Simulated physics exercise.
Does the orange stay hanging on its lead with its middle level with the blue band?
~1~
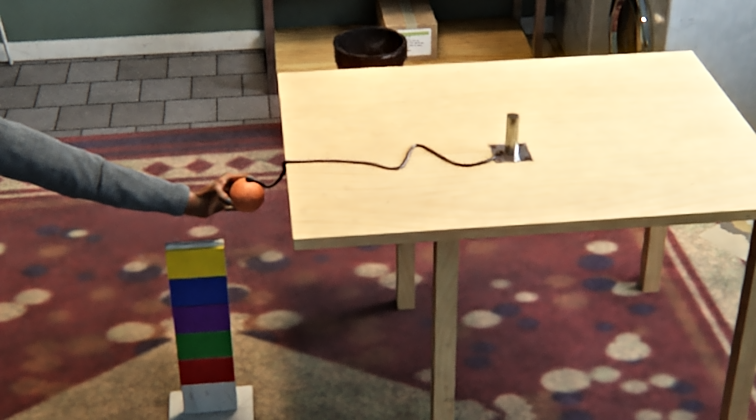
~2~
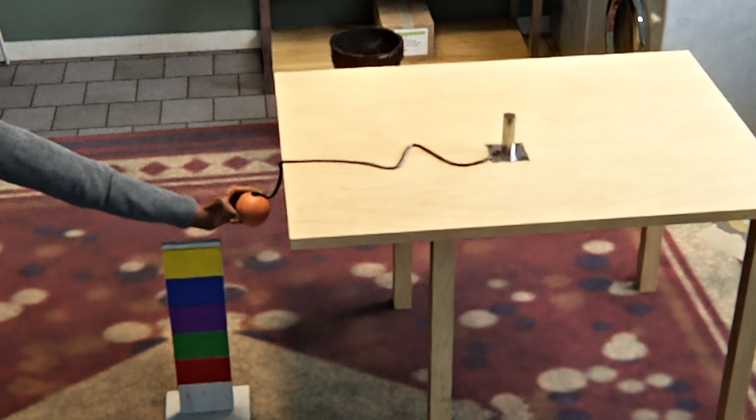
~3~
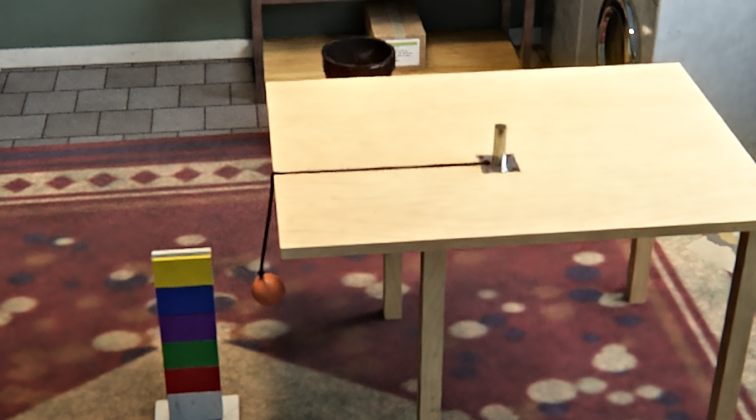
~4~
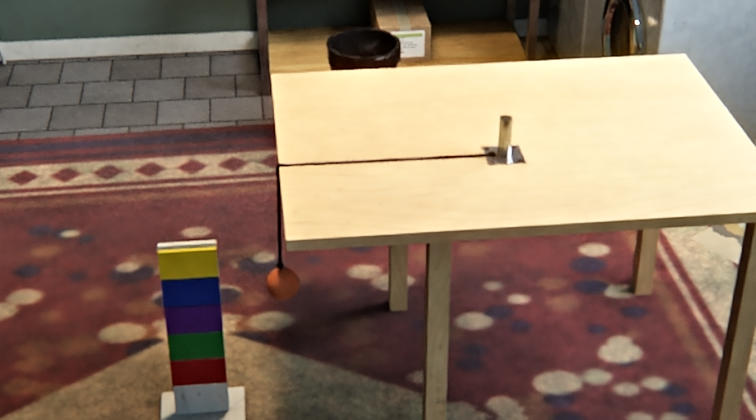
Yes, the lead holds the orange below the table edge, and its middle rests level with the blue band.
